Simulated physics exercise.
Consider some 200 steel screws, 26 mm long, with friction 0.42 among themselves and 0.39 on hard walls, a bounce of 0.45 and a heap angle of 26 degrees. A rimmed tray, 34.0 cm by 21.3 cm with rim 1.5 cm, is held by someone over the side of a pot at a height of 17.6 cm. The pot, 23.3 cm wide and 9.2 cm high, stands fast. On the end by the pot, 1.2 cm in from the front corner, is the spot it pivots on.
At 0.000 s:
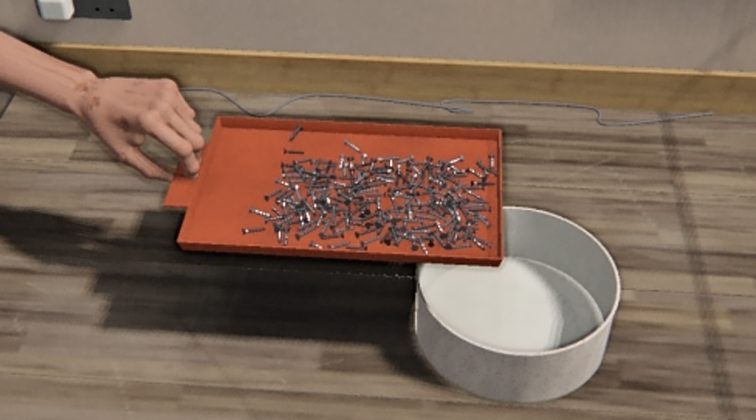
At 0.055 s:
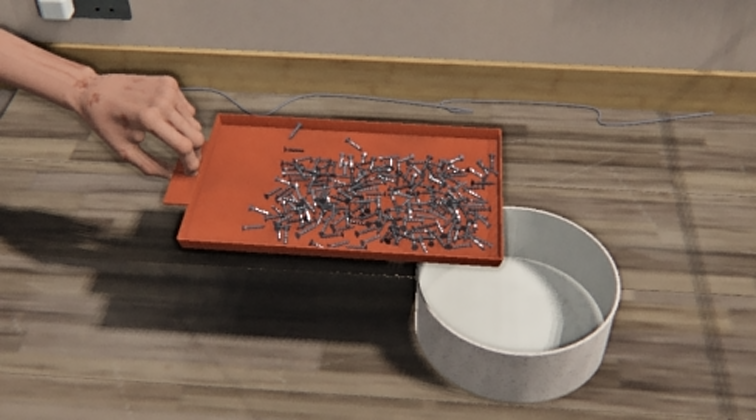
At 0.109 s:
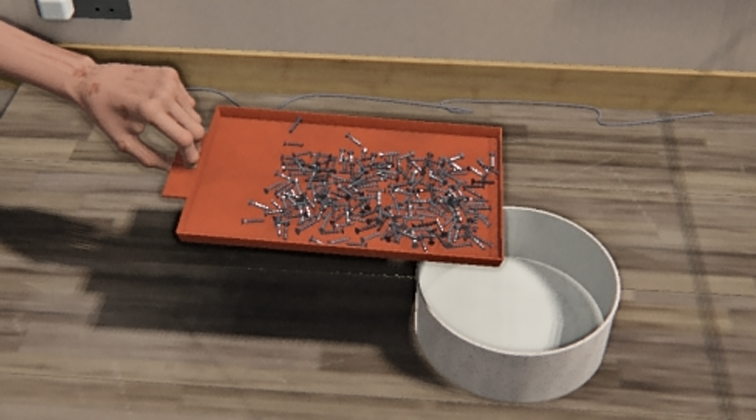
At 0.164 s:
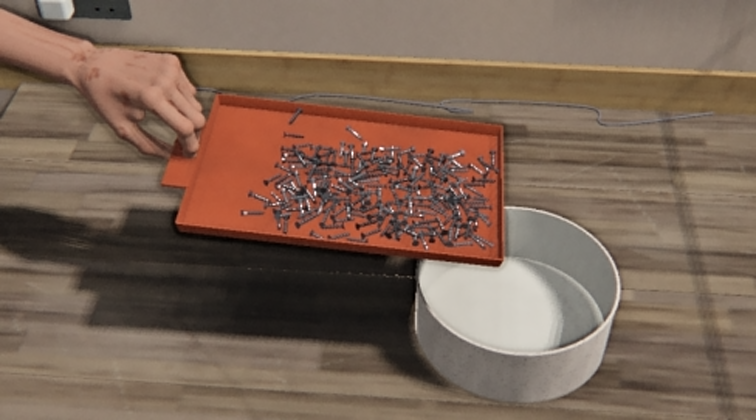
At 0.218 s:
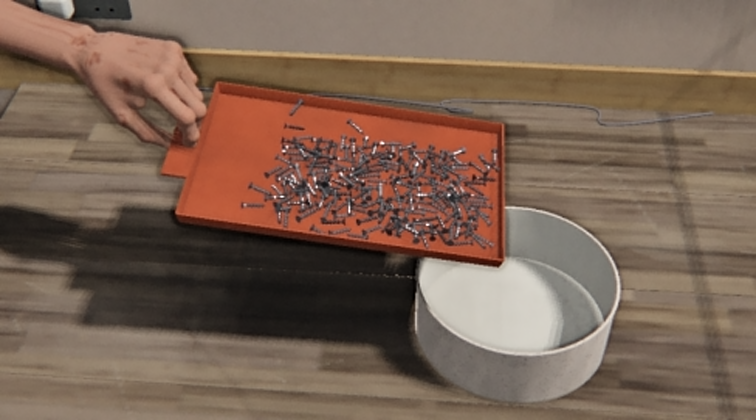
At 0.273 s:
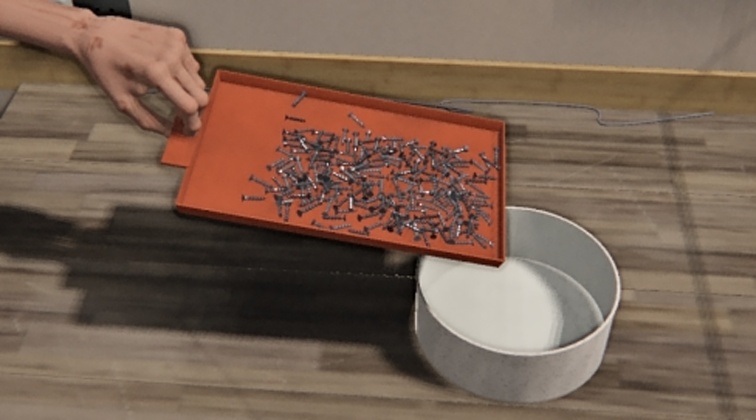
A hand slowly raised the left end of an orange-red tray scattered with small metal screws, tilting it slightly down toward the right, where its end sat over the rim of a still, pale round pot.
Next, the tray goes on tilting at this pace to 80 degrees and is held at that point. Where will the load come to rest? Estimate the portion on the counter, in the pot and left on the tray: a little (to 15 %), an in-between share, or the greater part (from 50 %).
Counter: A little; pot: The greater part; tray: A little.
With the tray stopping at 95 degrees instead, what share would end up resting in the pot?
100 %.
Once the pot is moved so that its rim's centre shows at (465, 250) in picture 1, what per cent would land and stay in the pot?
40 %.
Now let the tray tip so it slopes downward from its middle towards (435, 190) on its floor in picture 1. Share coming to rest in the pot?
Roughly 85 per cent.
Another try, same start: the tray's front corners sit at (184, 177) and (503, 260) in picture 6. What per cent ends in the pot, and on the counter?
Final per cent - pot 90, counter 5.
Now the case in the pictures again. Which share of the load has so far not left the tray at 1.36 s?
Something like 75 percent, roughly.
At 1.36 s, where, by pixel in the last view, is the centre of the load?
Somewhere about (515, 226) in the last view.
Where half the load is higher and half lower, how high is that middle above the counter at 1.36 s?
Roughly 20 centimetres.
Then, at 0.93 s, tilt 43 degrees; the tray holds 100 %, the pot 0 %.
Then, at 1.36 s, tilt 65 degrees; the tray holds 75 %, the pot 10 %.
After 1.88 s, tilt 80 degrees; the tray holds 10 %, the pot 85 %.
At rest (2.9 s), counter 5 %, pot 95 %, tray 5 %.
